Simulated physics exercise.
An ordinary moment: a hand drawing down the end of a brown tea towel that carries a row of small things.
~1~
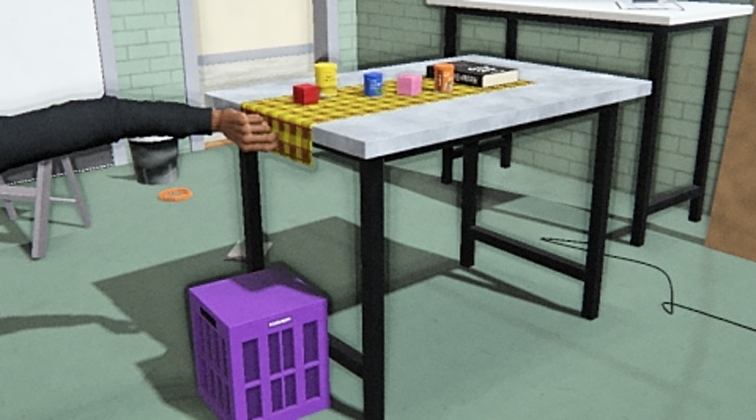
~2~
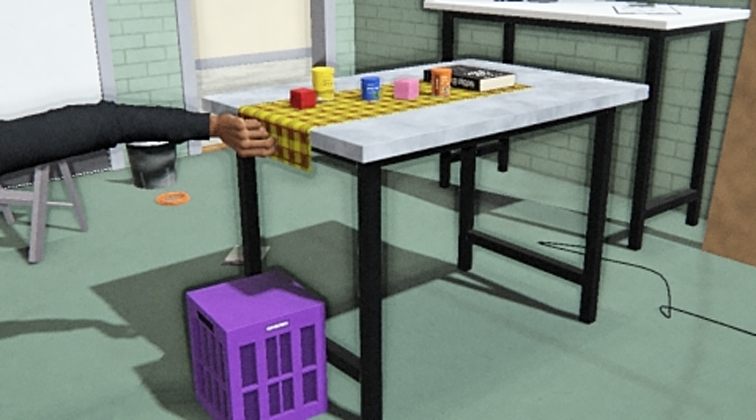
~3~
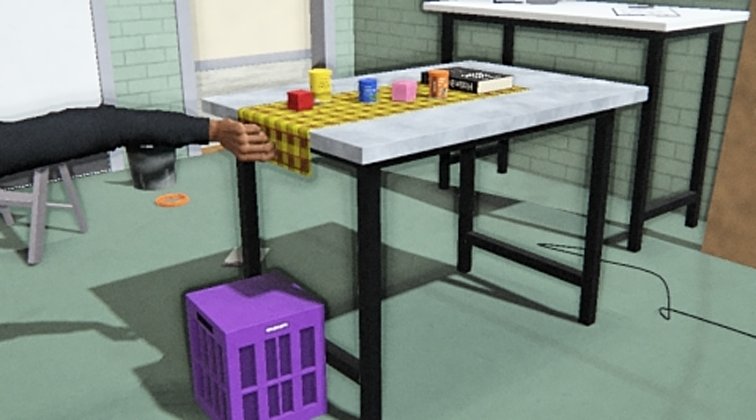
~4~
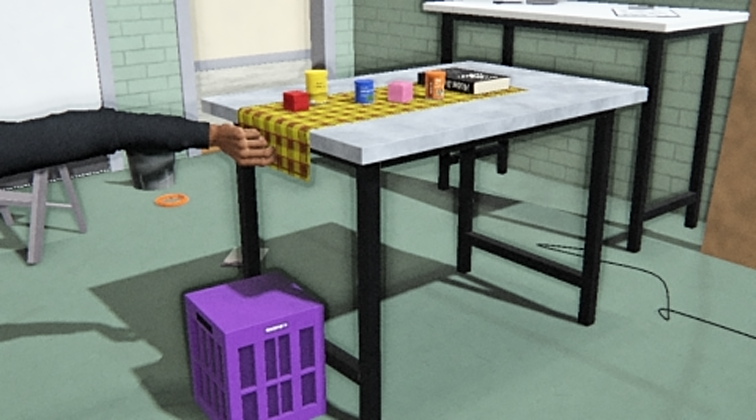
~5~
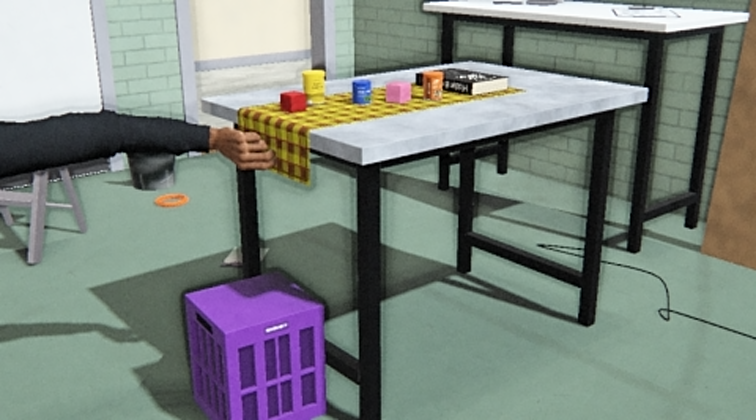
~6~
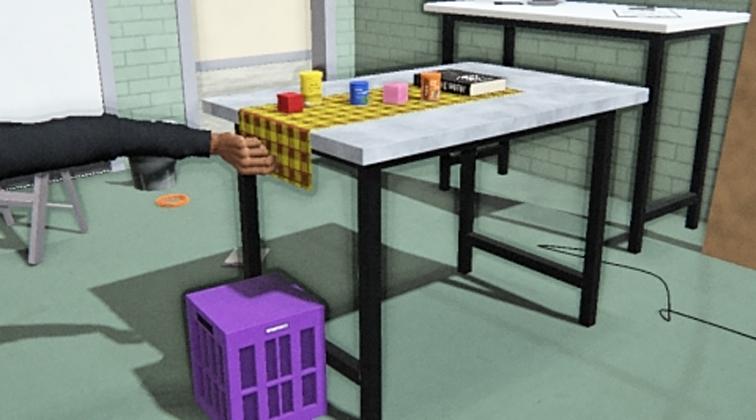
A checked yellow-and-brown cloth is drawn slowly down over the left end of a grey-topped table by a dark-sleeved hand, seen from slightly above in a green-brick room. Along it sit a red cube, yellow can, blue pot, pink cube, orange can and dark book, with a purple crate below. The hanging end lengthens and the small things ride slightly leftward together, the camera almost still.
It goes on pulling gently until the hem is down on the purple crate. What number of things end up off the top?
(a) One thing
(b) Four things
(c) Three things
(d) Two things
(c) Three things.
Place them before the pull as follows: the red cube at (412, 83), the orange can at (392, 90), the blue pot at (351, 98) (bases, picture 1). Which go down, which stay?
In the end the red cube is still on top, the orange can is still on top, and the blue pot is no longer on top.
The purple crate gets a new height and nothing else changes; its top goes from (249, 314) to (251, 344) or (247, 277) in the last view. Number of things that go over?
The count would be 4 and then 2.
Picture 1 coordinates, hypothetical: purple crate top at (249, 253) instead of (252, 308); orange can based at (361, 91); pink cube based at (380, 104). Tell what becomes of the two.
Result: Orange can still there, pink cube still there.
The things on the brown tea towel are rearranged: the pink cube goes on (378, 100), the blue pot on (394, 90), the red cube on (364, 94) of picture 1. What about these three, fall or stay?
Pink cube: Off; blue pot: Still on; red cube: Off.
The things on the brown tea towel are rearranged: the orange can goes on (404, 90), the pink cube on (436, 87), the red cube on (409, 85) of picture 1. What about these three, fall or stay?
The orange can? It stays where it is. The pink cube stays where it is, and the red cube stays where it is.
A little later, hem near (275, 254); red cube and yellow can gone.
Next, hem on the crate; red cube, yellow can and blue pot gone.
When it is over, hem on the crate; red cube, yellow can and blue pot gone. The count of fallen things is three.
